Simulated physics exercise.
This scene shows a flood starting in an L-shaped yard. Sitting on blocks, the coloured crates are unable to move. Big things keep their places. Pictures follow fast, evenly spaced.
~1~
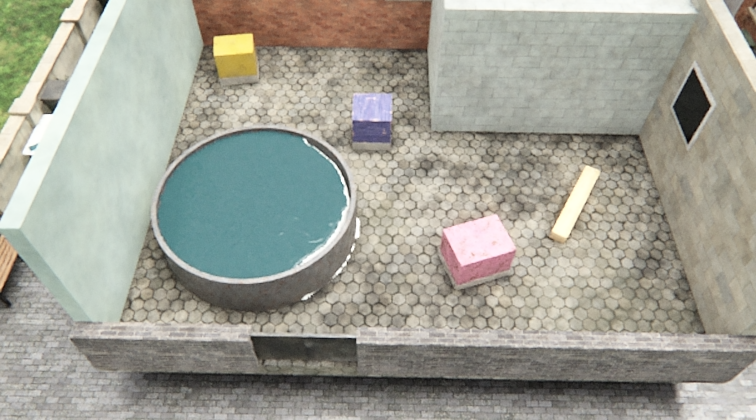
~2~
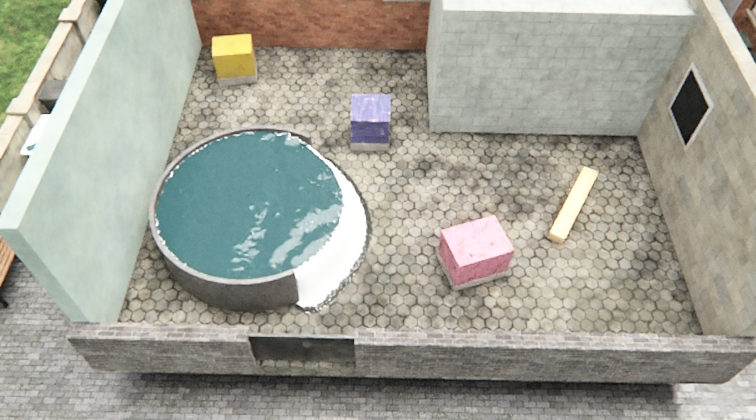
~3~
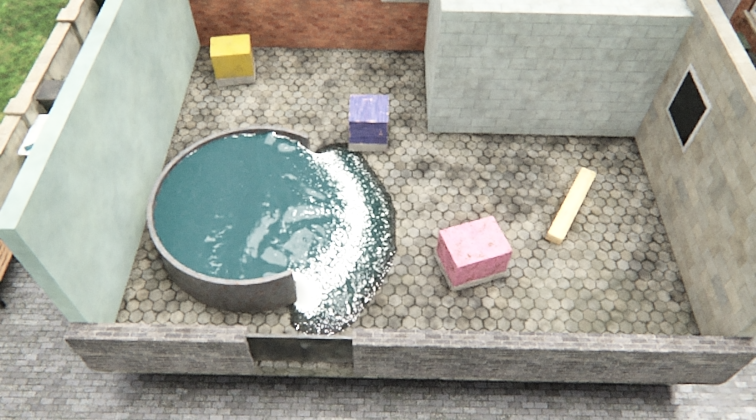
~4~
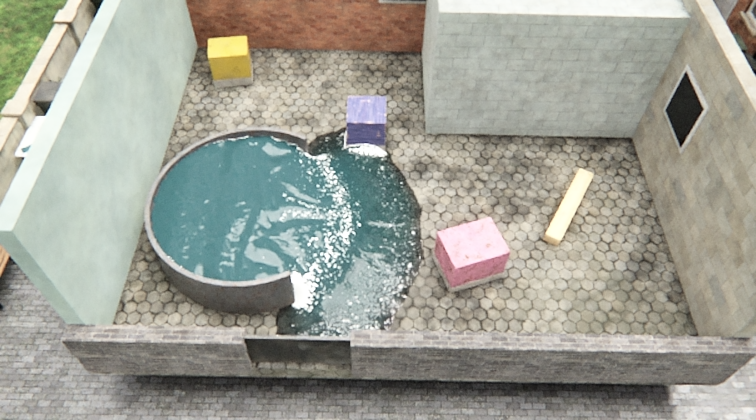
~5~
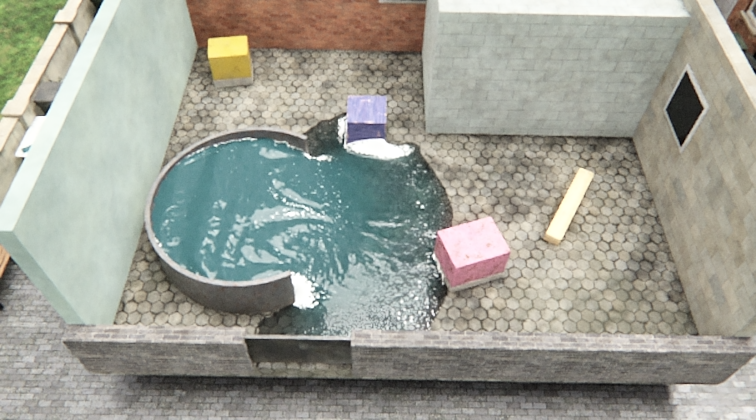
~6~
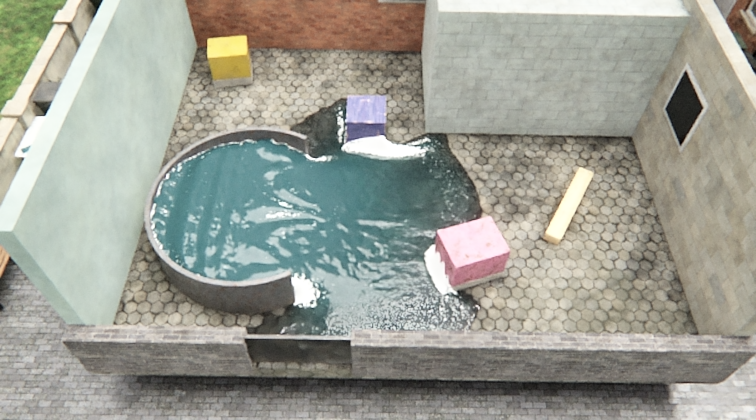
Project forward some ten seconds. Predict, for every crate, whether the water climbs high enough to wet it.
Result: Pink crate: Doused. Blue crate: Doused. Yellow crate: Clear.
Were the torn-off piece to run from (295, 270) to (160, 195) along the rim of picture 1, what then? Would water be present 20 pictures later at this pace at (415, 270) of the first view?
Short version: Swamped.
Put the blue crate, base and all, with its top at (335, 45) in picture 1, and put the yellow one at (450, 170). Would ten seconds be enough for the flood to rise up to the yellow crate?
I'd say the yellow is reached.
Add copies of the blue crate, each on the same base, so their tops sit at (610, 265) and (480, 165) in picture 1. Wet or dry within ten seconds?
In that order: Ends up wet, is topped.
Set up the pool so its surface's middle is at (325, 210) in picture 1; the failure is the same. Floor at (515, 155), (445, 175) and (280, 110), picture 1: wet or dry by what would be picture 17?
In turn: Covered, flooded, clear.
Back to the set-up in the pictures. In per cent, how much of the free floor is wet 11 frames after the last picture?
Around 65 percent of it.
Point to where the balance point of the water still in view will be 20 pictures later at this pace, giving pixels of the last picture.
I would point to (460, 222).
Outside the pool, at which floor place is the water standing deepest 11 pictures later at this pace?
It should be deepest at about (629, 140).
A moment on, water covers 45 % of the floor; the pink crate water round its plinth, the blue crate water round its plinth, the yellow crate not reached.
Next, water covers 65 % of the floor; the pink crate water round its plinth, the blue crate water round its plinth, the yellow crate not reached.
Then, water covers 70 % of the floor; the pink crate water round its plinth, the blue crate water round its plinth, the yellow crate water round its plinth.
Later, water covers 85 % of the floor; the pink crate water round its plinth, the blue crate water round its plinth, the yellow crate water round its plinth.
In the end, water covers 95 % of the floor; the pink crate was topped, the blue crate was topped, the yellow crate stayed above the water.
